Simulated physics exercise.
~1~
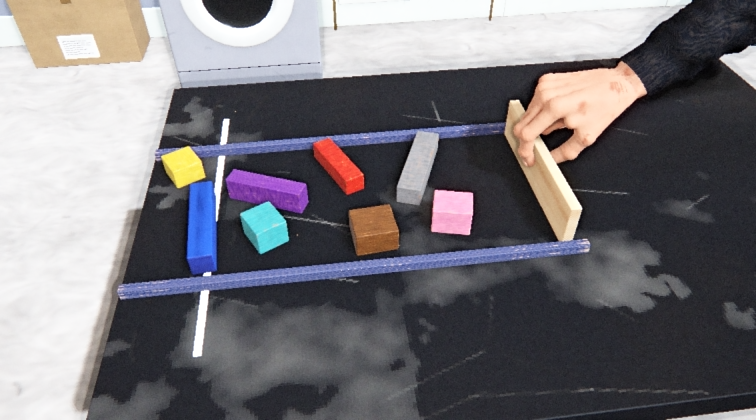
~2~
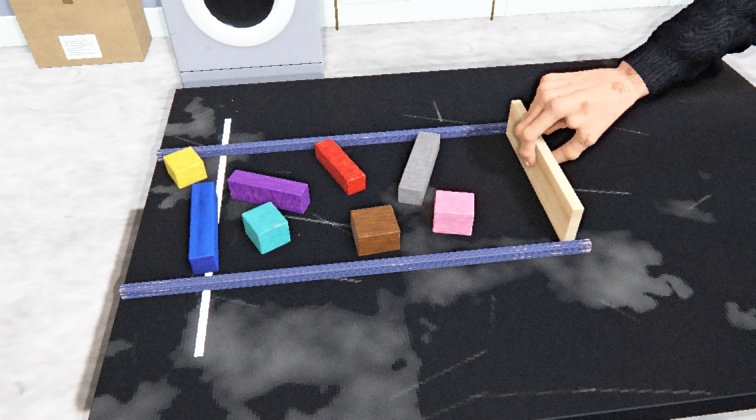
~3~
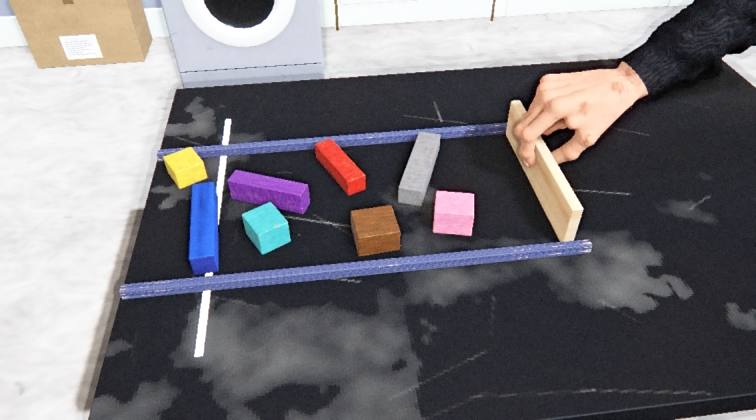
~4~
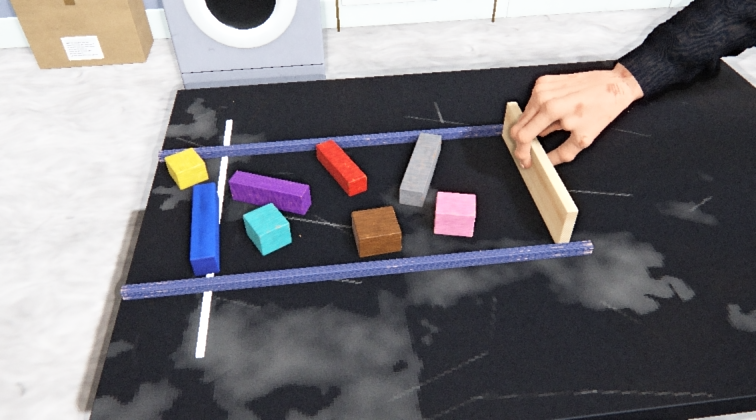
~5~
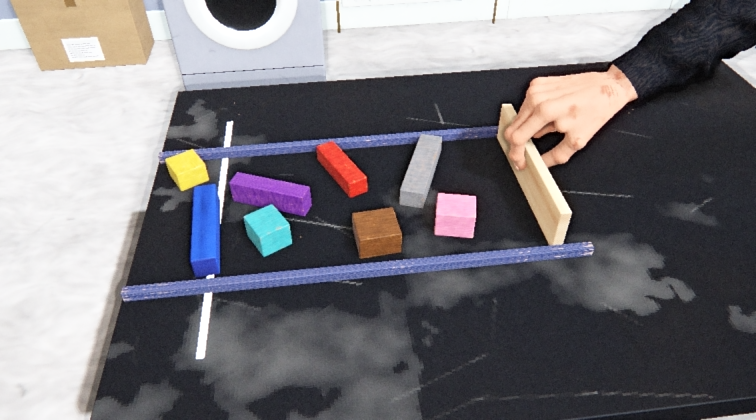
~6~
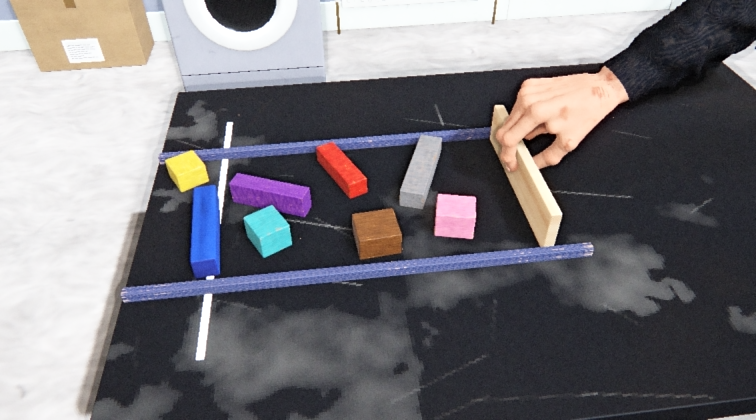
A hand slides a wooden board slightly left between two rails, toward scattered colourful blocks.
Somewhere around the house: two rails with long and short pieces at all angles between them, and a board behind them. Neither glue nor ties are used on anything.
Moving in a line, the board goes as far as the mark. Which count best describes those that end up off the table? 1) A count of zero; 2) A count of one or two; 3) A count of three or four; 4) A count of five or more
A count of one or two (2).
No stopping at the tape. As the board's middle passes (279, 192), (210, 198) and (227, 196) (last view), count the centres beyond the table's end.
Taking the three positions in turn, the counts come to 0, 2 and 1.
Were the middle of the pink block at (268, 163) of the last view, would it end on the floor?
I reckon the pink block stays in place.
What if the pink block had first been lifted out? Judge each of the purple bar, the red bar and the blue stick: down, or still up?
So the purple bar keeps its place, the red bar keeps its place and the blue stick goes down.
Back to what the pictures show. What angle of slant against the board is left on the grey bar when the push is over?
Close to 0°.
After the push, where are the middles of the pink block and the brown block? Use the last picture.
In the last picture, roughly (191, 244) and (146, 262).
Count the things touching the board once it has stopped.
The number is 2.
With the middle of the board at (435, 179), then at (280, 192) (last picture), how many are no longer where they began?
Moved so far: 2, later 7.
Soon after, none off yet; yellow block at rest near (187, 171); blue stick at rest near (206, 229); turquoise block at rest near (268, 231).
After that, none off yet; yellow block at rest near (187, 171); blue stick displaced a little near (191, 230); turquoise block displaced about its own width near (216, 233).
In the end, the number that fall off is one or two; gone, turquoise block and blue stick.
